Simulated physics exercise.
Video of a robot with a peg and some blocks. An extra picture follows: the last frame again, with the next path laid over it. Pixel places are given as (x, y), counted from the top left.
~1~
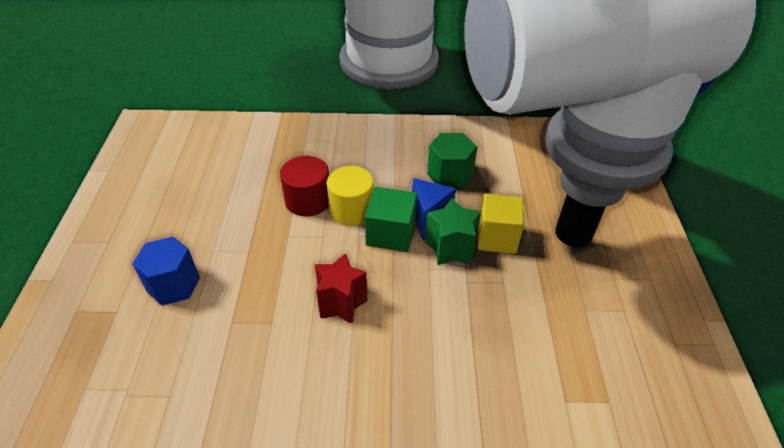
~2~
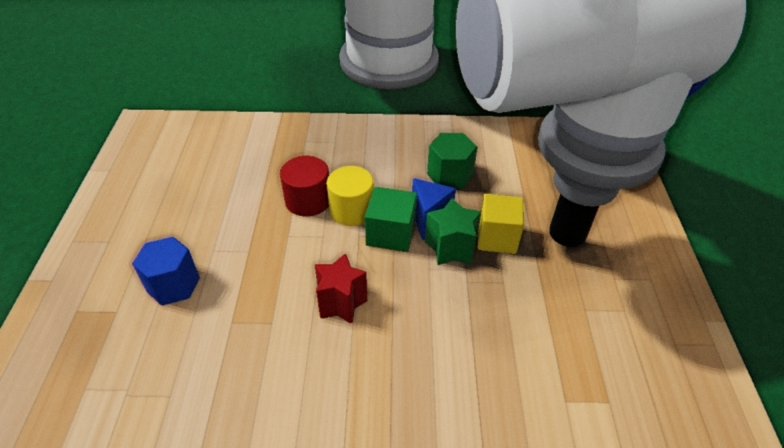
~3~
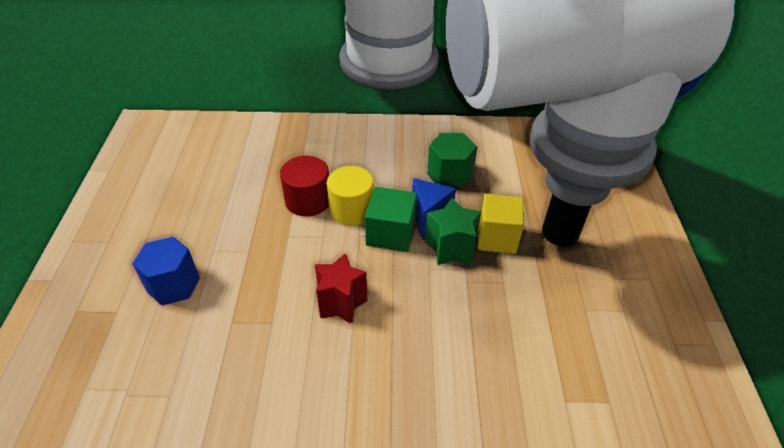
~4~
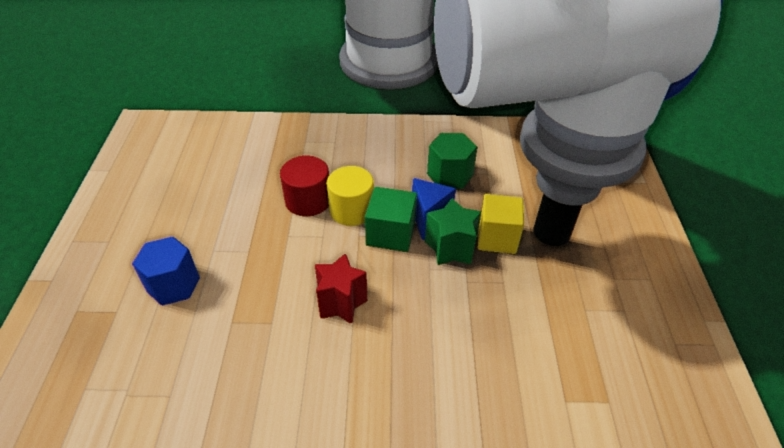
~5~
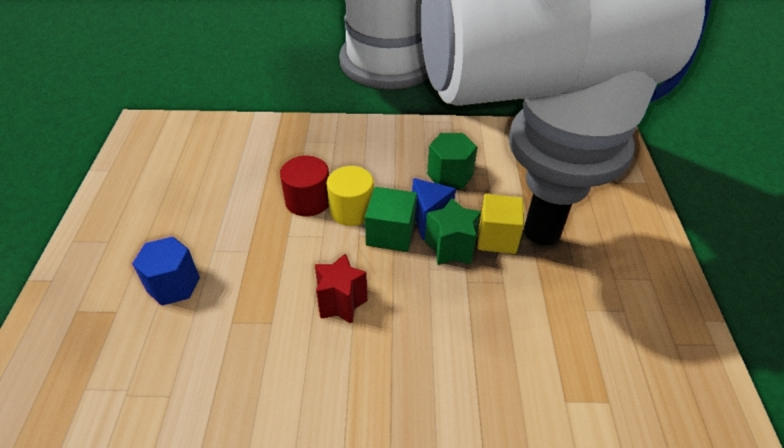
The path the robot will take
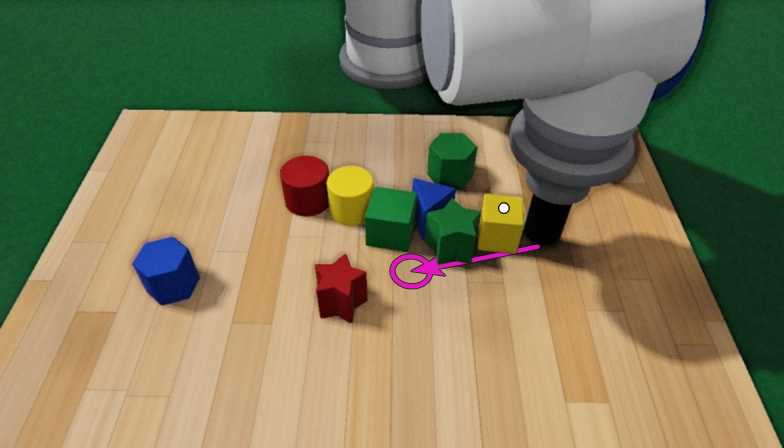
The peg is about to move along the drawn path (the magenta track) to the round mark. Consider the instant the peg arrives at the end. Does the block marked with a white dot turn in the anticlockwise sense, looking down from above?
No.
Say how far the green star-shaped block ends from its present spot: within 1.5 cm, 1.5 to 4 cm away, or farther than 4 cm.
The block winds up beyond 4 cm from where it is now.
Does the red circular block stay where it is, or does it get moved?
The answer is that it is displaced.
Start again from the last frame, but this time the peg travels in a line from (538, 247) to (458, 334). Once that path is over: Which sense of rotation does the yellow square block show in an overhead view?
Seen from overhead, it turns clockwise.
The line goes in a line from (538, 247) to (411, 271); the dot is on the yellow square block.
On the path given first. One third of the way, peg (499, 241); green square block (381, 205); blue triangle (425, 185), turned 20° clockwise; green star-shaped block (424, 220), turned 35° anticlockwise; yellow square block (467, 209), turned 30° clockwise.
Two thirds of the way, peg (457, 249); red circular block (296, 168); green square block (366, 205), turned 25° clockwise; blue triangle (425, 185), turned 15° clockwise; green star-shaped block (413, 223), turned 50° anticlockwise; yellow square block (448, 205), turned 55° clockwise.
At the end, peg (412, 257); red circular block (291, 166); green square block (345, 203), turned 65° clockwise; blue triangle (424, 183), turned 20° clockwise; green star-shaped block (377, 229), turned 60° anticlockwise; yellow square block (444, 206), turned 65° clockwise.
